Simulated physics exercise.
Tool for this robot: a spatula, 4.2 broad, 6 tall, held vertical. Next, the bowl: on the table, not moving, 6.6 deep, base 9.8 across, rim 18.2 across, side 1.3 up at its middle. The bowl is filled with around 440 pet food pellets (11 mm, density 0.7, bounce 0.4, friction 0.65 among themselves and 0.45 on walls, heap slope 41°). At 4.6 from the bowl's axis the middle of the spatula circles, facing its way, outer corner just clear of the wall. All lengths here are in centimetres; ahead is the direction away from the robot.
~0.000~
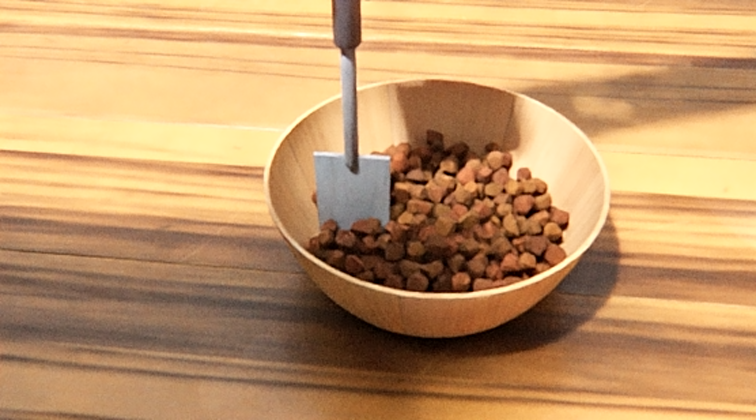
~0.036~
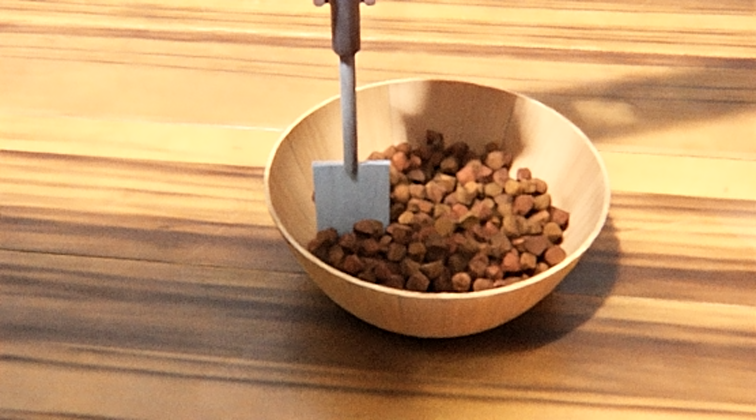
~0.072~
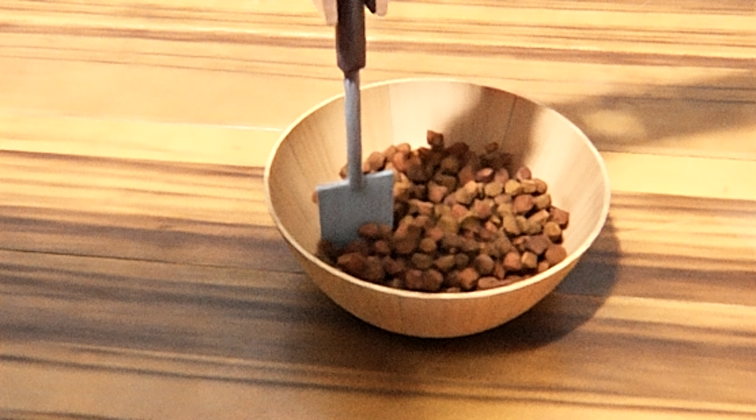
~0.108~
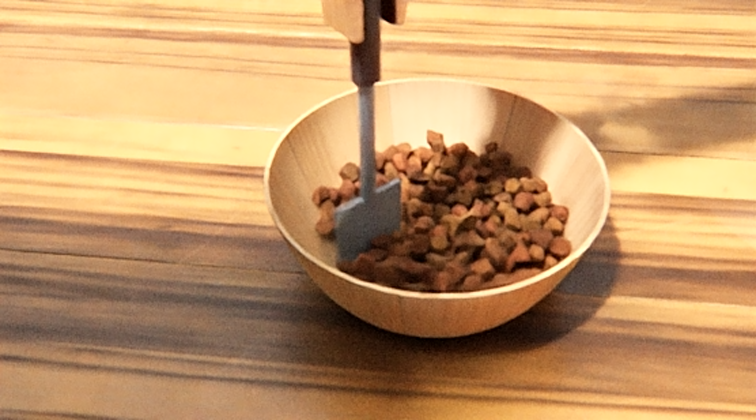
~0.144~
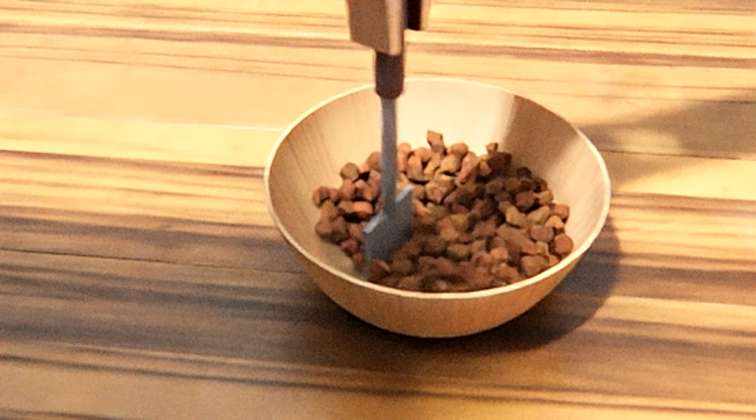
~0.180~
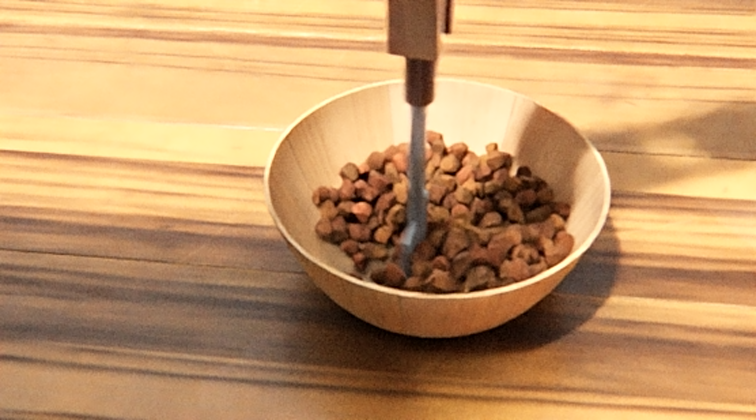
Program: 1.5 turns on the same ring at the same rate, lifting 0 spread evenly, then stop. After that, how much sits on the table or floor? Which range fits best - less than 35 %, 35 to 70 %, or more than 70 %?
The range that fits is less than 35 %.
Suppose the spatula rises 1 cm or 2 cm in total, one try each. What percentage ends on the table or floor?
Trial one: Roughly 25 %; trial two: Roughly 15 %.
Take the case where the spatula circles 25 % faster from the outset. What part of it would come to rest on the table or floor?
Estimated share: Near 30 %.
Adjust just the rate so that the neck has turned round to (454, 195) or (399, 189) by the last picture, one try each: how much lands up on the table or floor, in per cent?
Roughly 30 and 20 percent, in that order.
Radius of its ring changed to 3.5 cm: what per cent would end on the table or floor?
Some 10 percent would.
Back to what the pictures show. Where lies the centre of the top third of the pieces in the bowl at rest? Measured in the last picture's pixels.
At about (502, 162).
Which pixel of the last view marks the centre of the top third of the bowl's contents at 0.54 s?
I'd put its middle near (397, 123).
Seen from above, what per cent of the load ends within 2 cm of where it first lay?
That comes to some 5 per cent.
By 0.54 s, 260° round, highest piece 8 above the table; 404 in the bowl, 24 on the table or floor, 8 in flight or on the tool.
By 0.89 s, 80° round, highest piece 8 above the table; 369 in the bowl, 61 on the table or floor, 6 in flight or on the tool.
By 1.27 s, 180° round, highest piece 8 above the table; 352 in the bowl, 84 on the table or floor.
By 1.97 s, 180° round, highest piece 7 above the table; 352 in the bowl, 84 on the table or floor.
Final count, 352 in the bowl, 84 on the table or floor. That is 19 % on the table or floor.
